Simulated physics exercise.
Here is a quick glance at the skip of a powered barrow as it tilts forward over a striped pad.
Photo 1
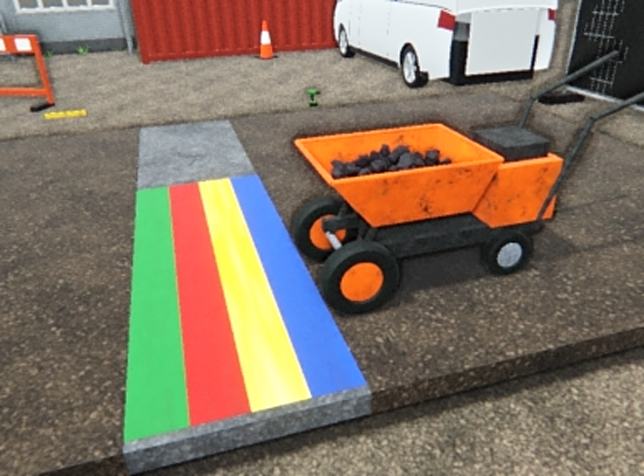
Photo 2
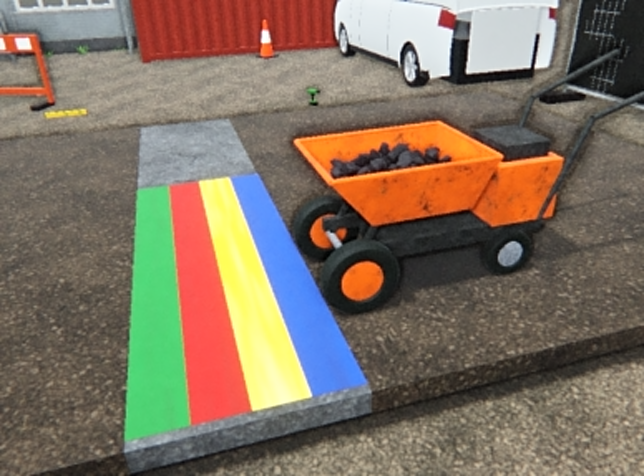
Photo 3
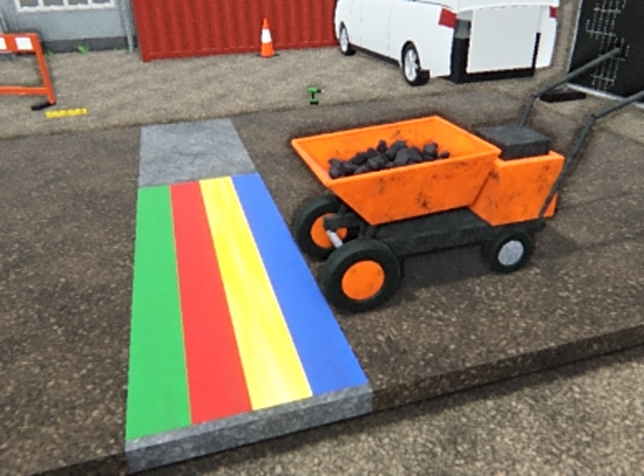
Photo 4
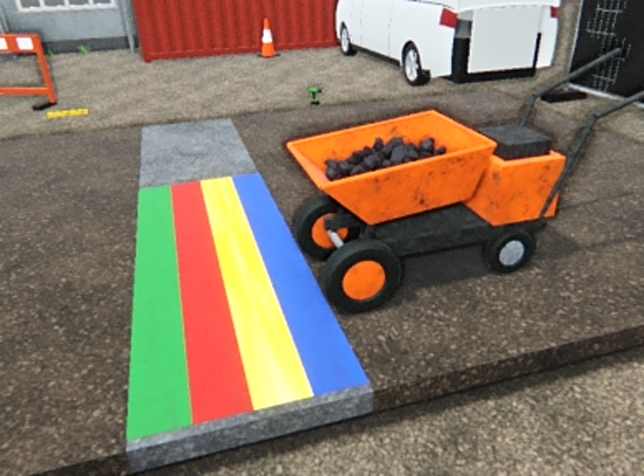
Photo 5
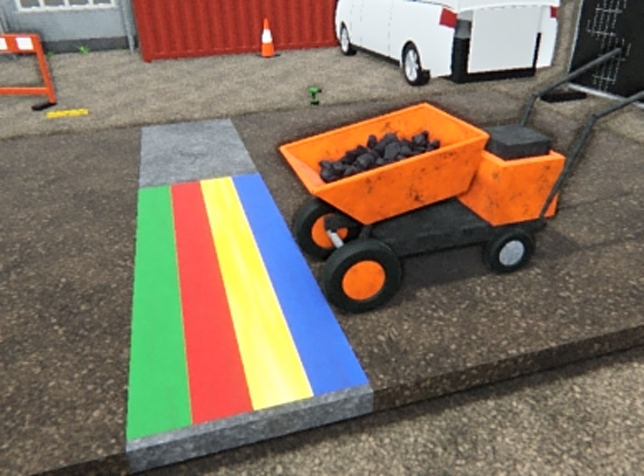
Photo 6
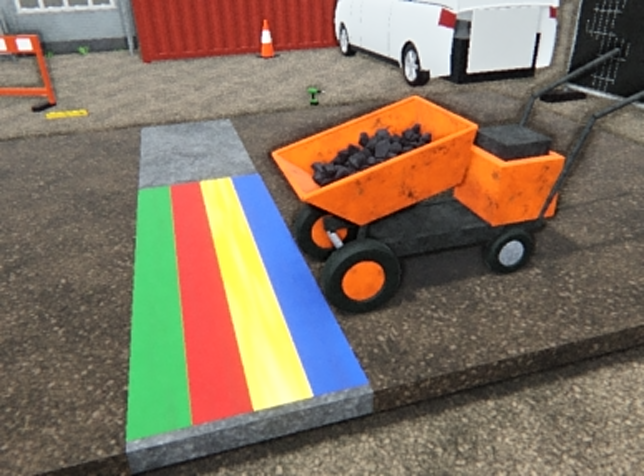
Orange skip of a powered barrow, loaded with dark lumps of coal, gradually tilting forward to the left beside a striped pad.
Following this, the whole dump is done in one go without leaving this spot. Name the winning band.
The red band.
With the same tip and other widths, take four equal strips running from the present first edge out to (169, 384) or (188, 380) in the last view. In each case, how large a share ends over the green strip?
Roughly 30 per cent, then roughly 40 per cent.
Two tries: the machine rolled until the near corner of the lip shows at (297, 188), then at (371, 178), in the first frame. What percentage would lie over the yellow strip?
About 0 percent the first time, about 50 percent the second.
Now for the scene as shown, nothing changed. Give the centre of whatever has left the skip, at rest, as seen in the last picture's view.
Resting centre, last picture - approx. (196, 303).
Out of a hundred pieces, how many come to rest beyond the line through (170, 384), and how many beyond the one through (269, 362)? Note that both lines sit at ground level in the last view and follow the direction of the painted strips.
Respectively 20 and 90 %.
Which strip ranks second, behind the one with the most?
Rank 2: The green strip.
Shortly afterwards, skip tipped steeply; the whole lot in the skip.
Next, skip tipped right over; near two thirds in the skip; a little over the yellow strip; near a third over the red strip; only a few over the green strip.
Some moments later, skip tipped right over; a little in the skip; near a quarter over the yellow strip; near half over the red strip; near a quarter over the green strip; a little off the paint.
In the end, skip tipped right over; a little in the skip; none at all over the blue strip; near a quarter over the yellow strip; near half over the red strip; near a quarter over the green strip; a little off the paint.
